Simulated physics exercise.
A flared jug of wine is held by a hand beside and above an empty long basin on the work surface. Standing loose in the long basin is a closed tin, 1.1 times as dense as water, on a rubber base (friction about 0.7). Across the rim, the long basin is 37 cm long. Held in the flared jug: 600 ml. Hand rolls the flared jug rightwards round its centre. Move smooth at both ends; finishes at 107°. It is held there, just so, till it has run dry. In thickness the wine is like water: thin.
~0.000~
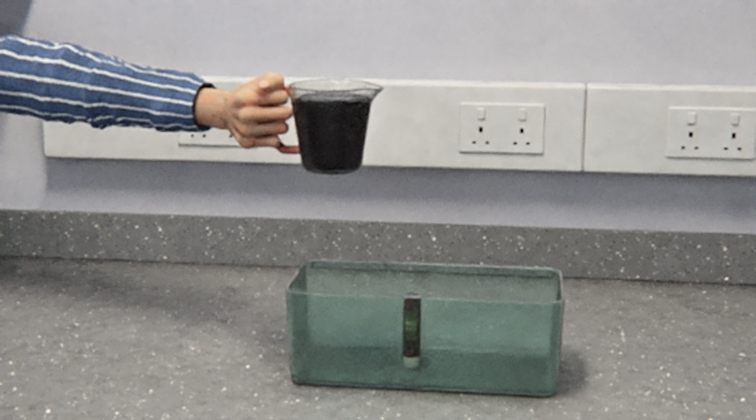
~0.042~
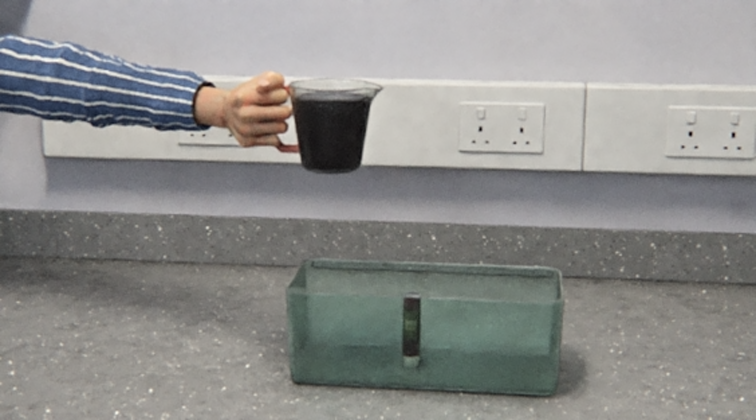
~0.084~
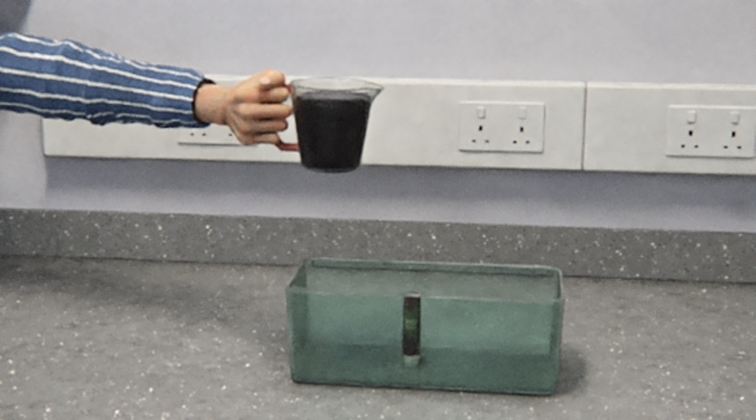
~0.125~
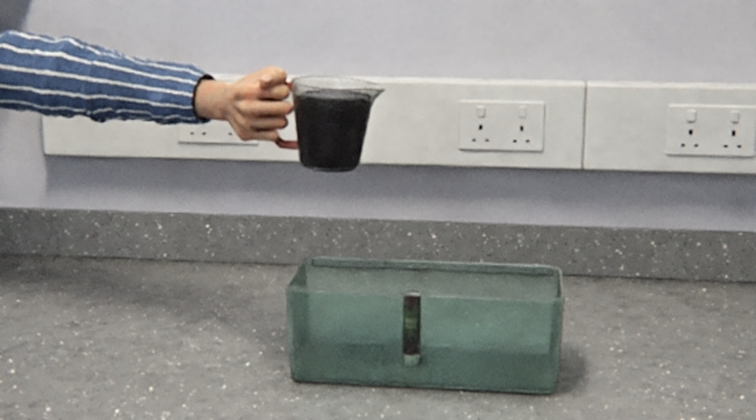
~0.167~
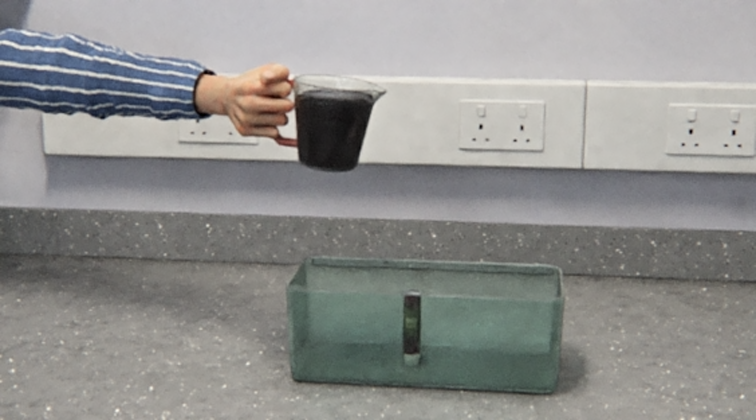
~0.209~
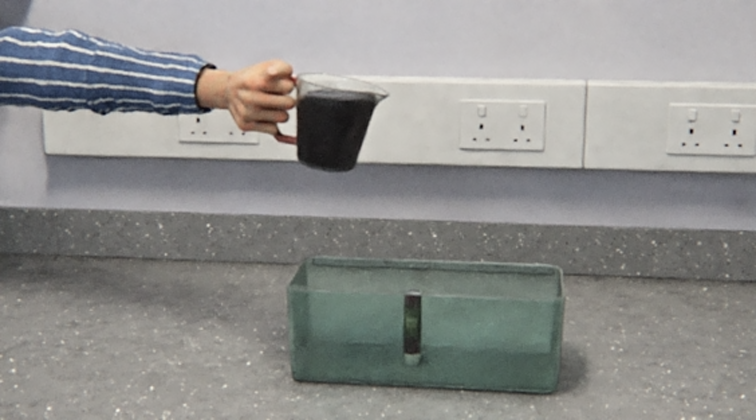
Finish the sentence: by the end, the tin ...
By the end, the tin is still upright.
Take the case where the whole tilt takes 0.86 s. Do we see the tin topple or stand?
Outcome - the tin remains standing.
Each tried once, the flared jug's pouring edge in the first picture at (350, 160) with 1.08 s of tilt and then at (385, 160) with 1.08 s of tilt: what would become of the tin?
The tin overturns the first time and overturns the second time.
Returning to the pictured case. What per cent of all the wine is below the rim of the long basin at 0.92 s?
About 56 %.
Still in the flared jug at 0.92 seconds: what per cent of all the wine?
Close to 16 percent of the total.
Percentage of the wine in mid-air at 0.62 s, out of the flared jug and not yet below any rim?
Some 22 per cent, I reckon.
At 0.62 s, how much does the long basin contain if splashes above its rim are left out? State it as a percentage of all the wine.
About 3%.
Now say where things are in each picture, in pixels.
Tilt 0°; pouring edge (384, 88); surface from (295, 97) to (372, 98); the long basin's rim runs from (296, 276) to (562, 287); the tin's top is at (412, 299), in the first frame.
Tilt 0°; pouring edge (384, 87); surface from (295, 96) to (371, 98), in the second frame.
Tilt 2°; pouring edge (385, 88); surface from (295, 94) to (372, 97), in the third frame.
Tilt 4°; pouring edge (386, 89); surface from (296, 93) to (373, 97), in the fourth frame.
Tilt 6°; pouring edge (388, 91); surface from (298, 93) to (375, 98), in the fifth frame.
Tilt 10°; pouring edge (390, 94); surface from (301, 94) to (378, 97), in the sixth frame.
Then, 0.62 s in, the tilt is 66° and 74 per cent is still to pour; the tin stands where it began.
Then, 0.92 s in, the tilt is 101° and 16 per cent is still to pour; the tin stands where it began.
Then, 1.24 s in, the tilt is 107° and 0 per cent is still to pour; the tin stands where it began.
Then, 1.58 s in, the tilt is 107° and 0 per cent is still to pour; the tin stands where it began.
Finally, the tin stands where it began.
